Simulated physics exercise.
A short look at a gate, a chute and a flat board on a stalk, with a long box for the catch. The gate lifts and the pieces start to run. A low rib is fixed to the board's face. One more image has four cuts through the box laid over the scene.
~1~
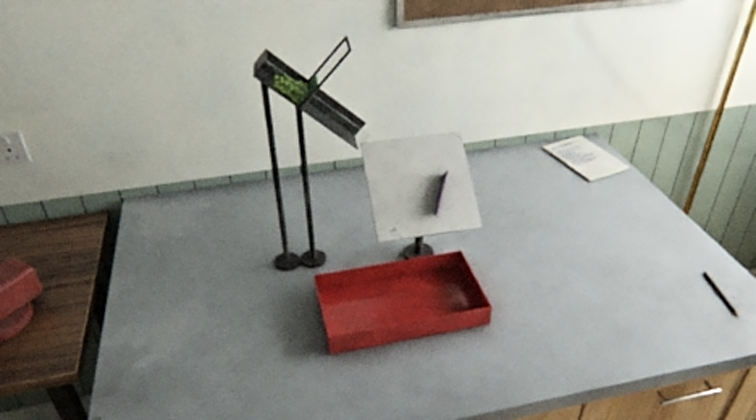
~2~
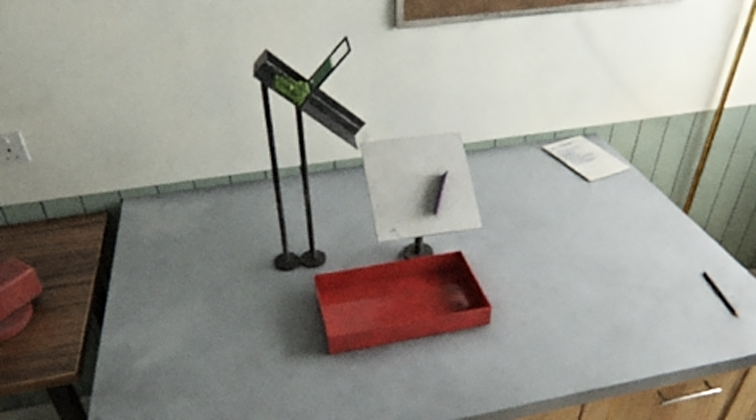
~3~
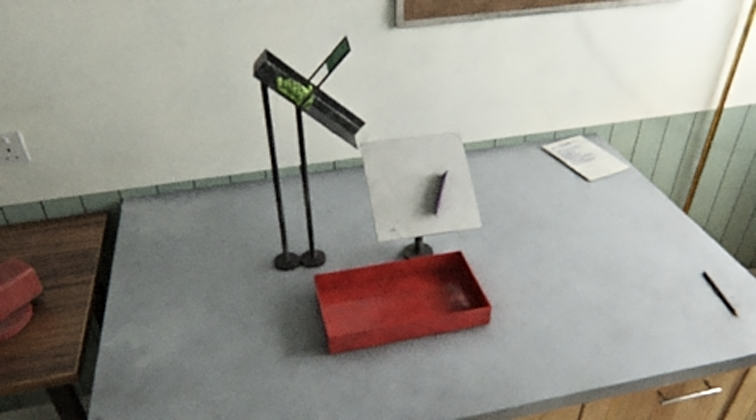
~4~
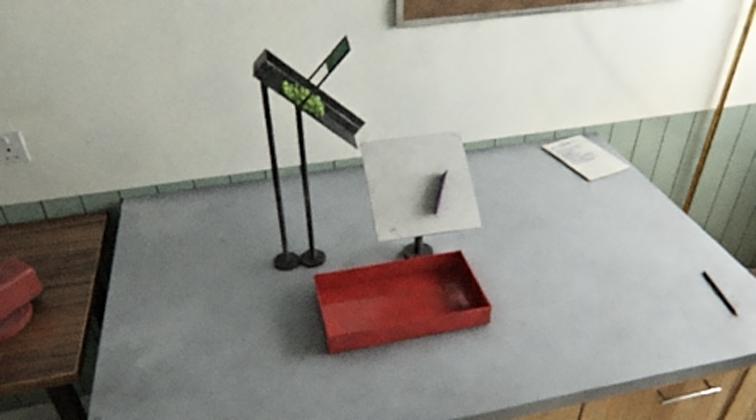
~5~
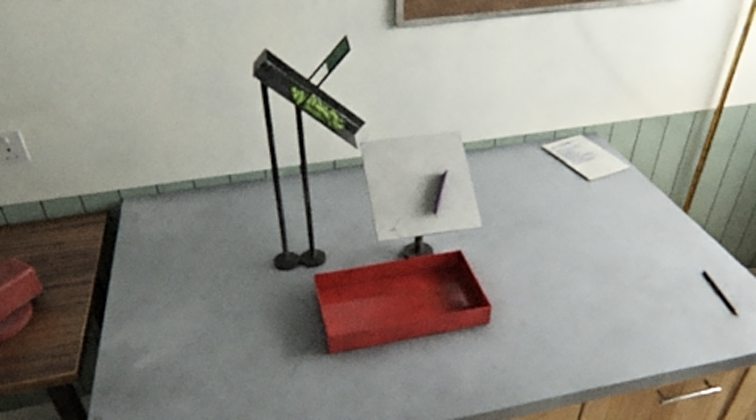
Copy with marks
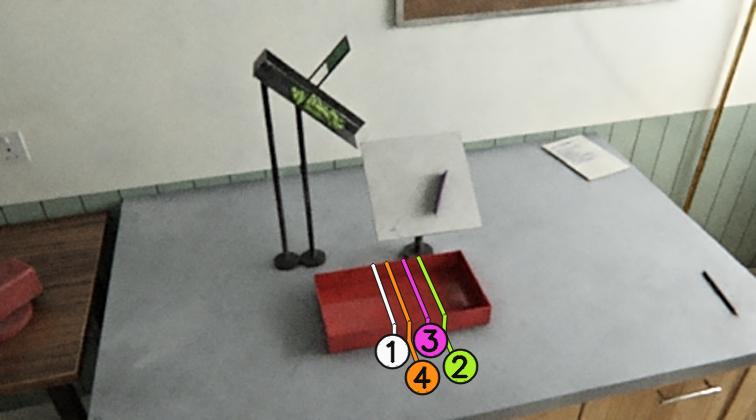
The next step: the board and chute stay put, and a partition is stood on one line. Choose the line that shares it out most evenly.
Take 2.
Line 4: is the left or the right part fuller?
The right side.
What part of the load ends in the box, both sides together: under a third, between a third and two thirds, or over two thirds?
Over two thirds.
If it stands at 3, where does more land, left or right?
Right.
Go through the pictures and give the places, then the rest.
The first picture shows load behind the gate near (292, 88), dried peas; lip of the chute near (356, 143), sloping fairly steeply.
The second picture shows middle of the board near (421, 185), tilted fairly steeply; middle of its low edge near (431, 235); of its high edge near (411, 137).
The third picture shows front corners of the box near (329, 337) and (491, 307), empty; front of the load near (307, 101).
The fourth picture shows middle of the load near (309, 100); its front near (321, 116), close to a third of the way to the lip; rib from (447, 170) to (437, 211).
The fifth picture shows middle of the load near (315, 110); its front near (342, 127), close to two thirds of the way to the lip.
On the marked copy, line 1 crosses the front rim at (394, 324); line 2 crosses the front rim at (444, 315); line 3 crosses the front rim at (427, 318); line 4 crosses the front rim at (409, 322).
With 1, of what is caught, only a few on the left of the divider, all but a few on the right.
With 2, of what is caught, close to half on the left of the divider, close to half on the right.
With 3, of what is caught, close to a quarter on the left of the divider, the bulk on the right.
With 4, of what is caught, only a few on the left of the divider, all but a few on the right.
